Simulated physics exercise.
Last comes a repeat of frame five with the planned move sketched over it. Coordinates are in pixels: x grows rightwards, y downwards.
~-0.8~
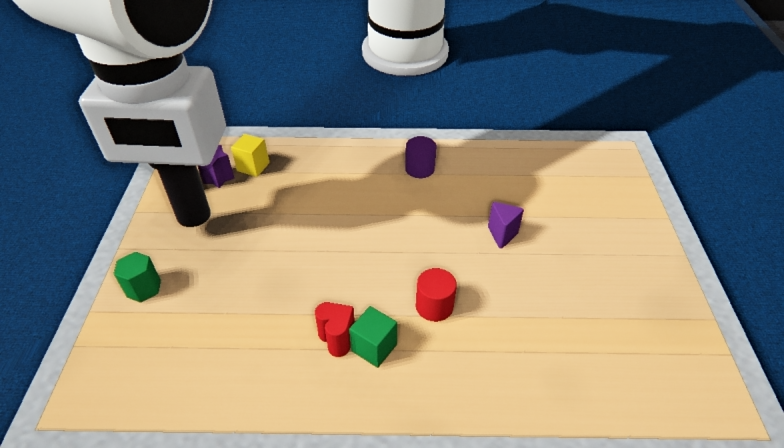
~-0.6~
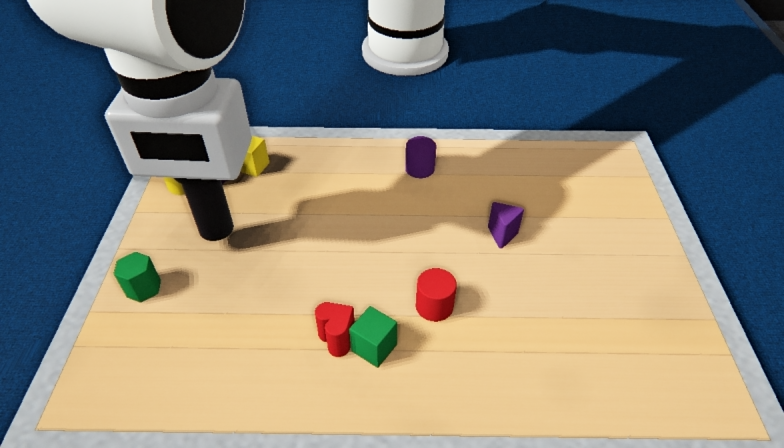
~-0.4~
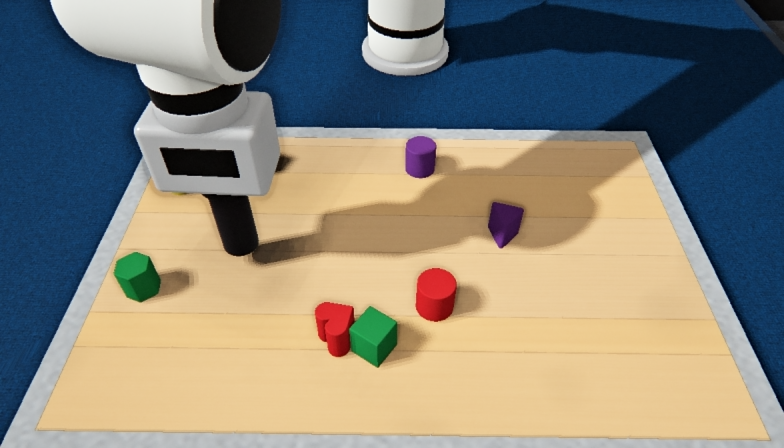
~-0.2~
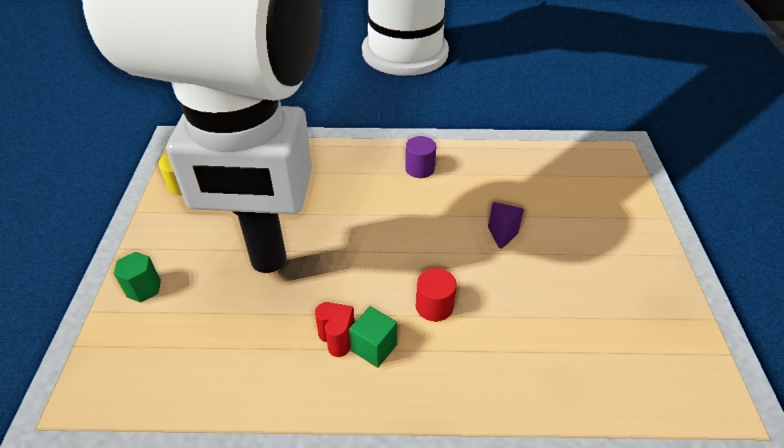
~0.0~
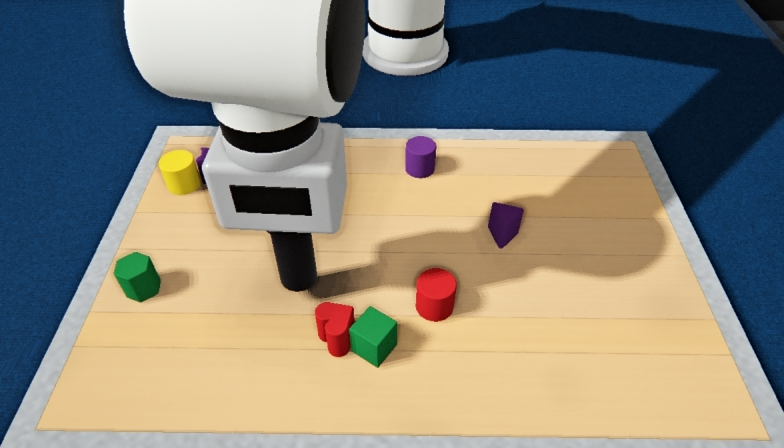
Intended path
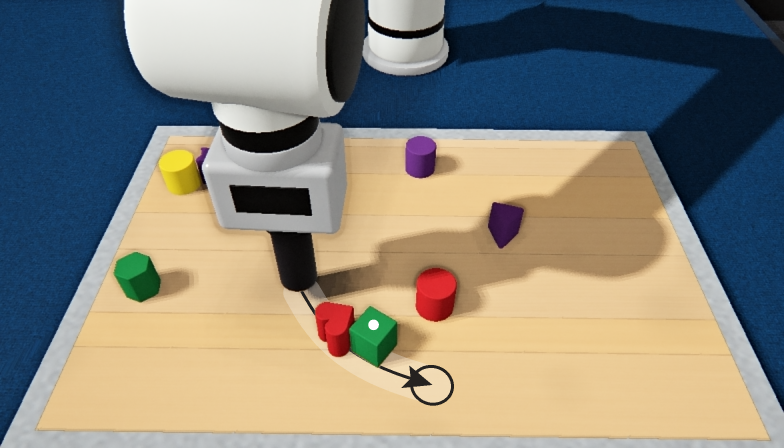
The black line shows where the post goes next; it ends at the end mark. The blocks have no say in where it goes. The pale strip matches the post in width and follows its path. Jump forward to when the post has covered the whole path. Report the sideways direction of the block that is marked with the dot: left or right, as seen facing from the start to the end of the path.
Gets pushed left.
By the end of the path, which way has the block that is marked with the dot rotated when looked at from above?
Looking down, my answer is that the block that is marked with the dot rotates anticlockwise.
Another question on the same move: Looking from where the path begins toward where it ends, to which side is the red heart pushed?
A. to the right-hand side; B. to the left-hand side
Choice A: To the right-hand side.
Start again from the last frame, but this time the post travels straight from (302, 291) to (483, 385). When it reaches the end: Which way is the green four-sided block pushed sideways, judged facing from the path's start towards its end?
Shifted right.
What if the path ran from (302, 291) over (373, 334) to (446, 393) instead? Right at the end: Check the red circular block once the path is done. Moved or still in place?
It keeps its spot.
Drawn move, from (302, 291) through (329, 331) and (374, 364) to (432, 385); the dot is on the green four-sided block.
On the path given first. One third of the way, post at (327, 318); red heart at (352, 336); green four-sided block at (387, 333), turned 25° anticlockwise.
Two thirds of the way, post at (374, 351); red heart at (391, 373), turned 35° anticlockwise; green four-sided block at (418, 344), turned 65° anticlockwise.
At the end, post at (434, 373); red heart at (420, 397); green four-sided block at (480, 354), turned 95° anticlockwise; red circular block still.
